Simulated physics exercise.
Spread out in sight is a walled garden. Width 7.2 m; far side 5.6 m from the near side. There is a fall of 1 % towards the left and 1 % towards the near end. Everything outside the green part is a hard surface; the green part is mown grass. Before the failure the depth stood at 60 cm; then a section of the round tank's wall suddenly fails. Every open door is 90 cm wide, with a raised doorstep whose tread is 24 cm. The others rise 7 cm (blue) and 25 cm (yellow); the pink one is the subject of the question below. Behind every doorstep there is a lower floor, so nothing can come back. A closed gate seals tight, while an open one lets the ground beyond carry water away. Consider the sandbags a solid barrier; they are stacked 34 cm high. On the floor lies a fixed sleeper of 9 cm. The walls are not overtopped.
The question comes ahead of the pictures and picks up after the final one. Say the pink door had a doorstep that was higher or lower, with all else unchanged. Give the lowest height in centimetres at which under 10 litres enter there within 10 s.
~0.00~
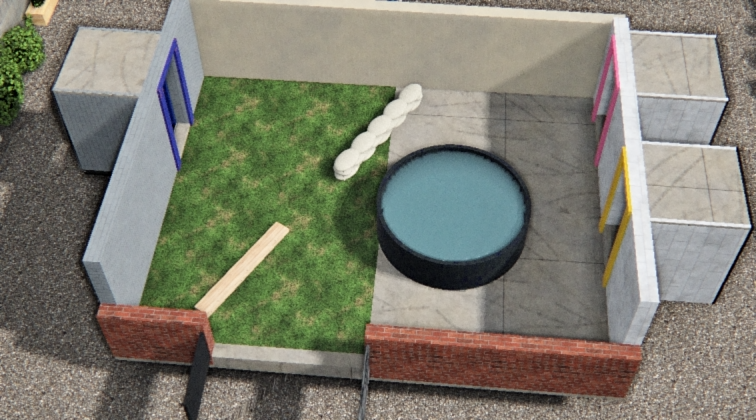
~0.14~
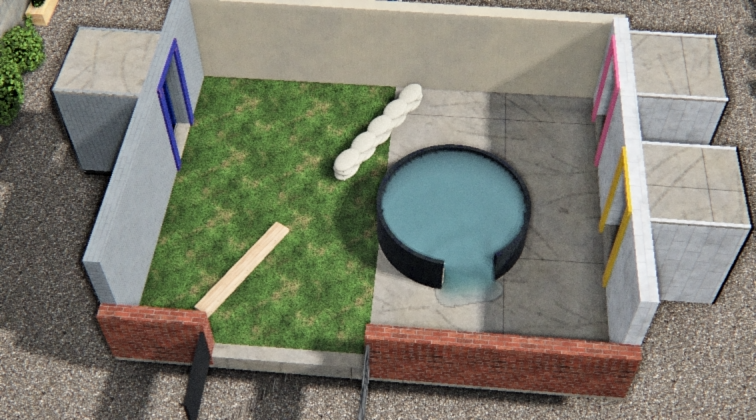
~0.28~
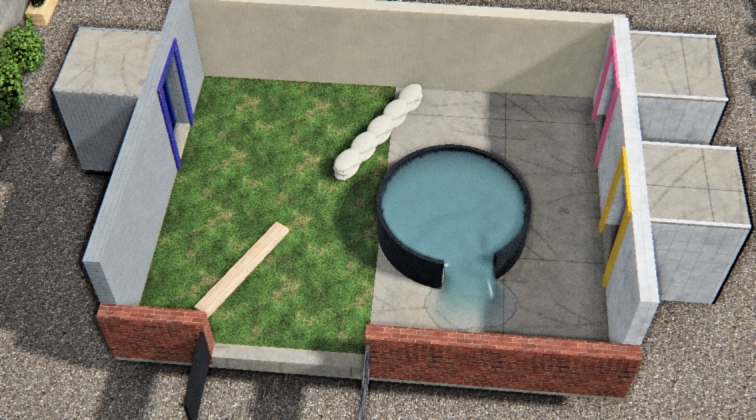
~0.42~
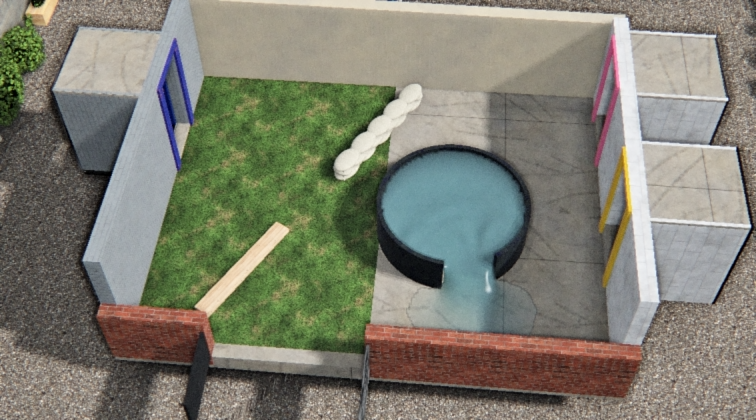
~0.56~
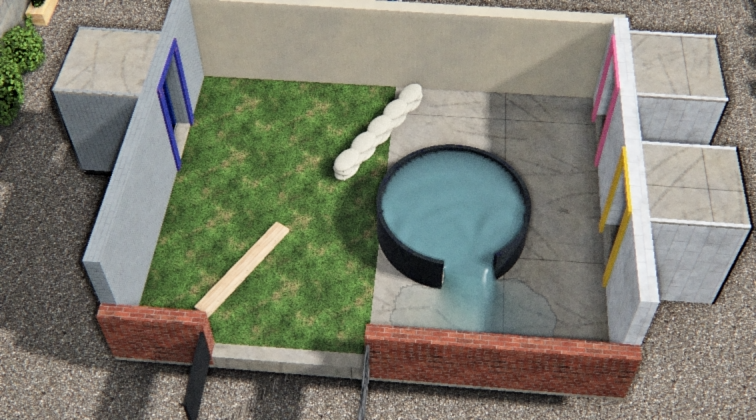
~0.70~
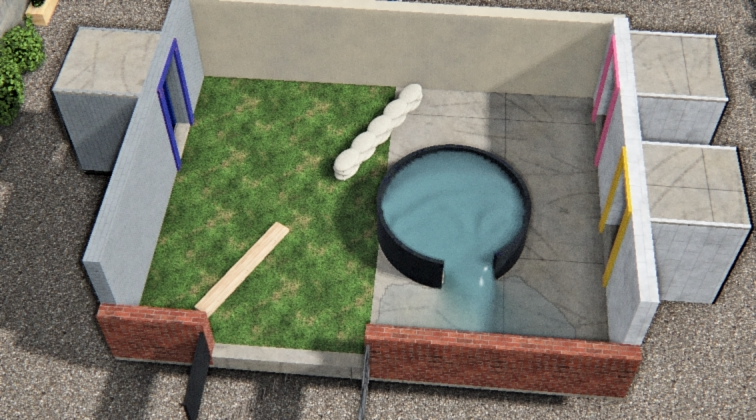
7.5 cm.
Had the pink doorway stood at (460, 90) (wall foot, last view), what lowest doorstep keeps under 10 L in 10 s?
Roughly 6.0 cm.
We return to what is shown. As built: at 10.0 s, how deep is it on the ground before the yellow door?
About 4.5 centimetres.
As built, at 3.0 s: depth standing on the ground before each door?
Blue door: 0 cm; pink door: 1 cm; yellow door: 8 cm.
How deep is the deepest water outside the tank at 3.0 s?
Around 31 centimetres.
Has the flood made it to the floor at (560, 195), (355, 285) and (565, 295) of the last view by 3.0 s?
Soaked; soaked; soaked.
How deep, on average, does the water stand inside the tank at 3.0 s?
I'd put it near 33 cm.
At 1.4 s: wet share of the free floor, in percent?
10 %.
After 1.4 s water covers 10 % of the floor, deepest (40 cm) near (600, 371); it has not reached the pink door.
After 3.0 s water covers 35 % of the floor, deepest (31 cm) near (588, 370); it has not reached the pink door.
After 10.0 s water covers 85 % of the floor, deepest (12 cm) near (465, 361); 7 cm at the pink door, 0 litres in over its 20 cm doorstep.
At the pink door as built, the water arrived by 3.1 s and peaked near 9 cm at 7.2 s.
With a doorstep of 6.5 cm, 16 litres would have come in within the 10 s; with 9 cm, 5 litres. So under 10 litres takes about 7.5 cm.
